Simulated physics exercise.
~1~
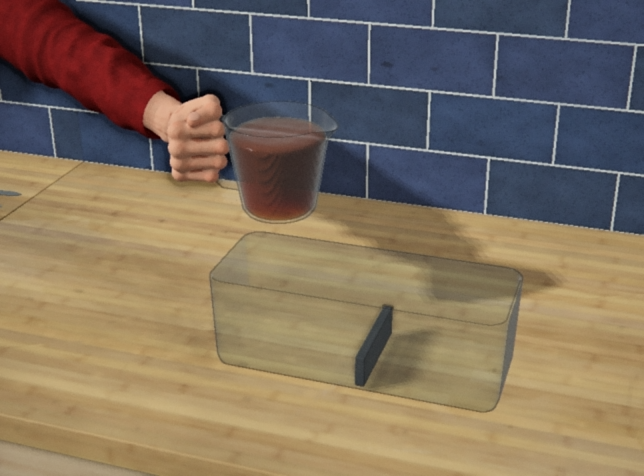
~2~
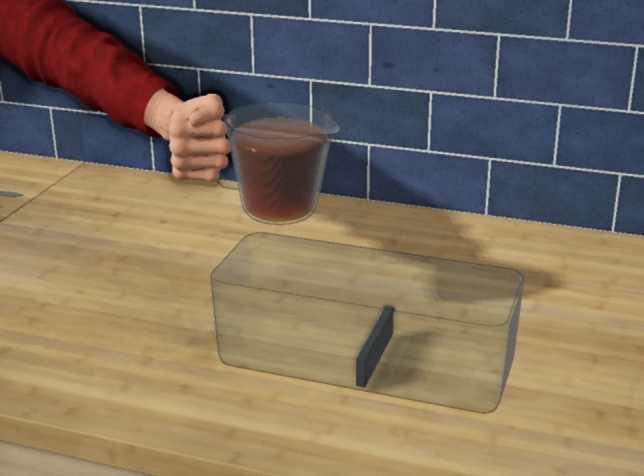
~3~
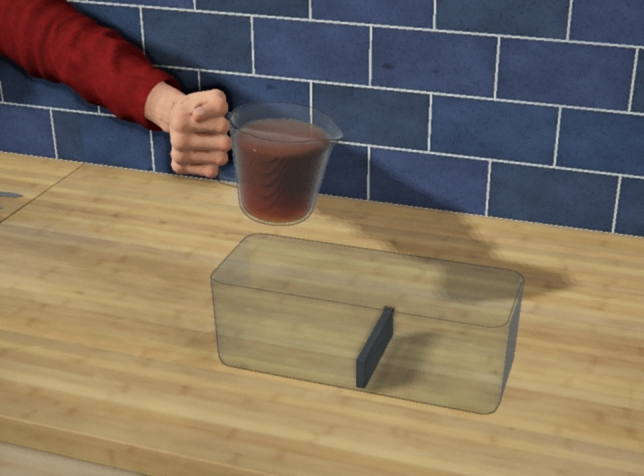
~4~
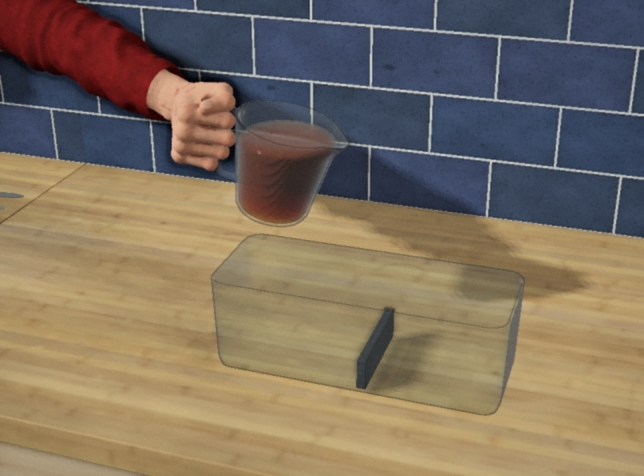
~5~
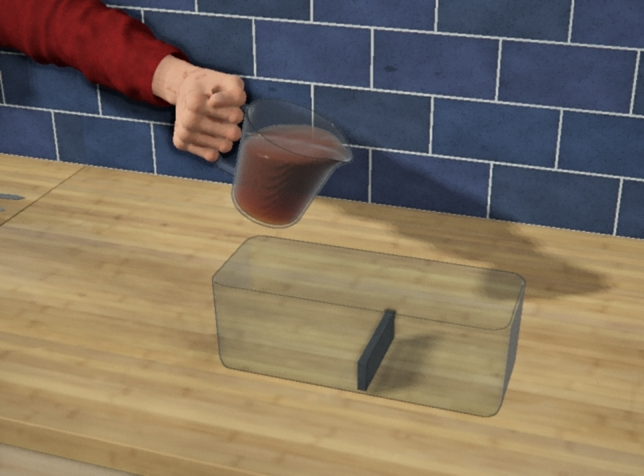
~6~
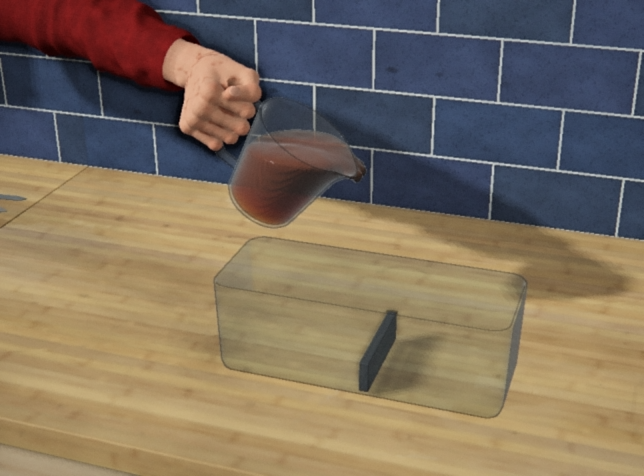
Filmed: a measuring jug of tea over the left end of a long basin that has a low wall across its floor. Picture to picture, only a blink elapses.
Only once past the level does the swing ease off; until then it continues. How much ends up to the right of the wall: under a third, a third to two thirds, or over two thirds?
The share right of the wall falls in the middle range, one third to two thirds.
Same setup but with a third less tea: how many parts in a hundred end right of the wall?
40 %.
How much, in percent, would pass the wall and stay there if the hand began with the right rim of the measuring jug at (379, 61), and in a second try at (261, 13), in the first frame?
Around 85 percent first, around 10 percent second.
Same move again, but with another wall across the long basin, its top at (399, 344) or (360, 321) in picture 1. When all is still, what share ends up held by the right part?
It would come to roughly 35 per cent the first time and roughly 75 per cent the second.
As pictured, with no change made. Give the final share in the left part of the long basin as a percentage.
I'd put it at about 40 per cent.
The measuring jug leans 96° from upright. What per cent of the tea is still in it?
Amount still in: Approx. 40 %.
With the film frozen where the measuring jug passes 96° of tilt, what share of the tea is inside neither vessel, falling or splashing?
25 in a hundred.
A moment on, the tilt is 96° and 40 per cent is still to pour, 2 is left of the wall and 33 right of it.
Next, the tilt is 118° and 2 per cent is still to pour, 37 is left of the wall and 57 right of it.
Then the tilt is 118° and 0 per cent is still to pour, 41 is left of the wall and 57 right of it.
Later the tilt is 118° and 0 per cent is still to pour, 42 is left of the wall and 57 right of it.
In the end 42 per cent lies left of the wall, 57 right of it and 1 outside.
